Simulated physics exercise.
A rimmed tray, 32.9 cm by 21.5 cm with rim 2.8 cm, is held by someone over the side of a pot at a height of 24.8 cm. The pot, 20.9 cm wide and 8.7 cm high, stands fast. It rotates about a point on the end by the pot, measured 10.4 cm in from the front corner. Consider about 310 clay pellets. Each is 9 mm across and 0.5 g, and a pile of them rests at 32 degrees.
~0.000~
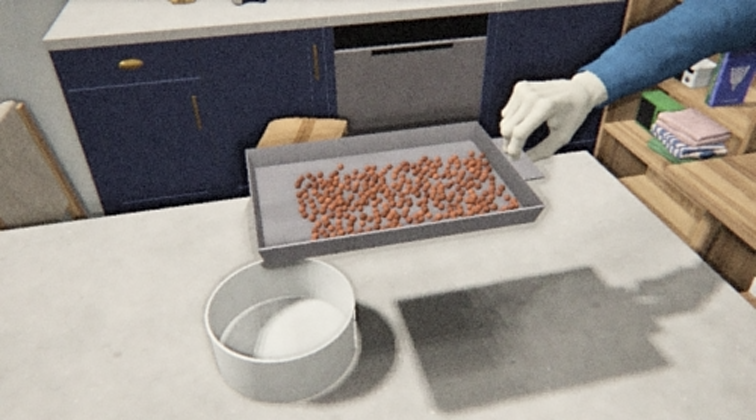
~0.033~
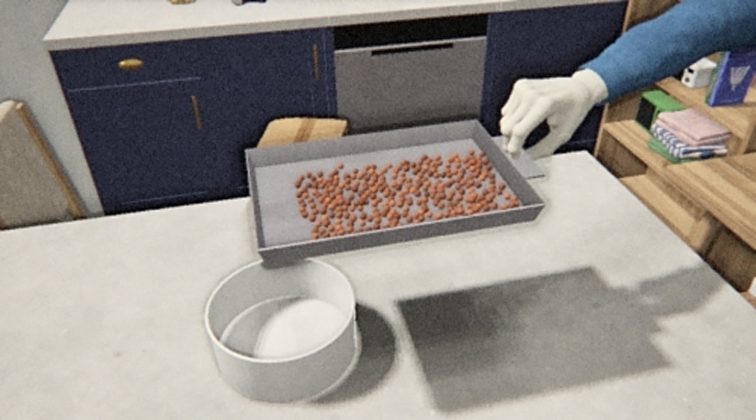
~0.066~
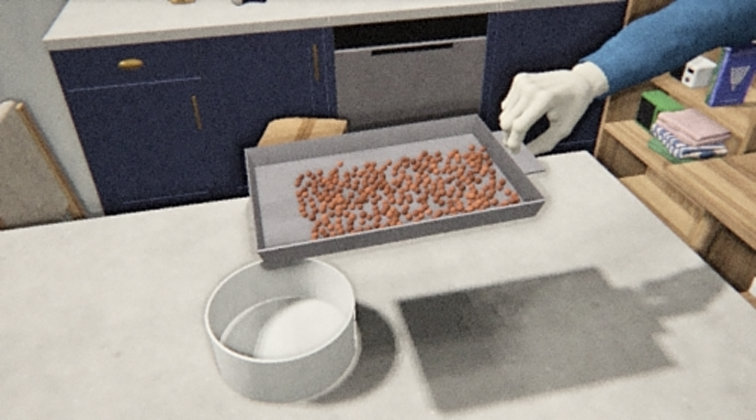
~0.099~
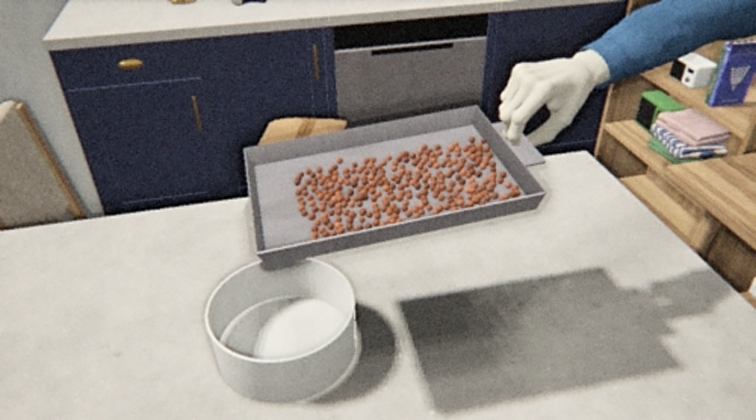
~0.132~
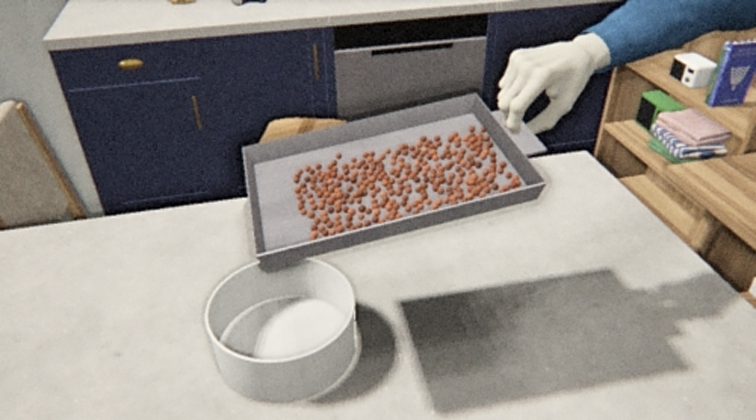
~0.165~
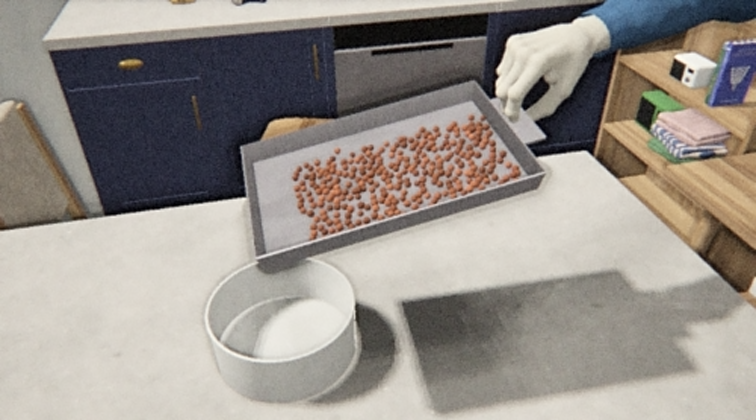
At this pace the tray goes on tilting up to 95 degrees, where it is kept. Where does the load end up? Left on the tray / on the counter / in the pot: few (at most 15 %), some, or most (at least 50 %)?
Tray: Few; counter: Most; pot: Some.
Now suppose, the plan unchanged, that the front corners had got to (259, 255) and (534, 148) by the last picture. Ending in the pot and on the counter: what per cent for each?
That works out as pot 20 and counter 80.
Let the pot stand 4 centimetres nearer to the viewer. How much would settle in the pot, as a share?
Result after the change: About 70 in a hundred.
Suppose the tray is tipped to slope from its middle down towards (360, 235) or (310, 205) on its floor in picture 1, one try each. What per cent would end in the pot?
Around 60 % for the first direction, around 40 % for the second.
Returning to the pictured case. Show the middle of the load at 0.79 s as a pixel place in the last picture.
Close to pixel (263, 261).
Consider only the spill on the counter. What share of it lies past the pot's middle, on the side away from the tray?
About 90 per cent.
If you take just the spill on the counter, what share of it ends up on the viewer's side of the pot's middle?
Share: Some 100 %.
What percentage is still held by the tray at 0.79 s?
Of the load, some 70 percent.
Then, at 0.54 s, tilt 52 degrees; the tray holds 100 %, the pot 0 %.
Then, at 0.79 s, tilt 78 degrees; the tray holds 70 %, the pot 0 %.
Then, at 1.15 s, tilt 95 degrees; the tray holds 10 %, the pot 20 %.
By 2.1 s all is still; tray 0 %, counter 70 %, pot 30 %.
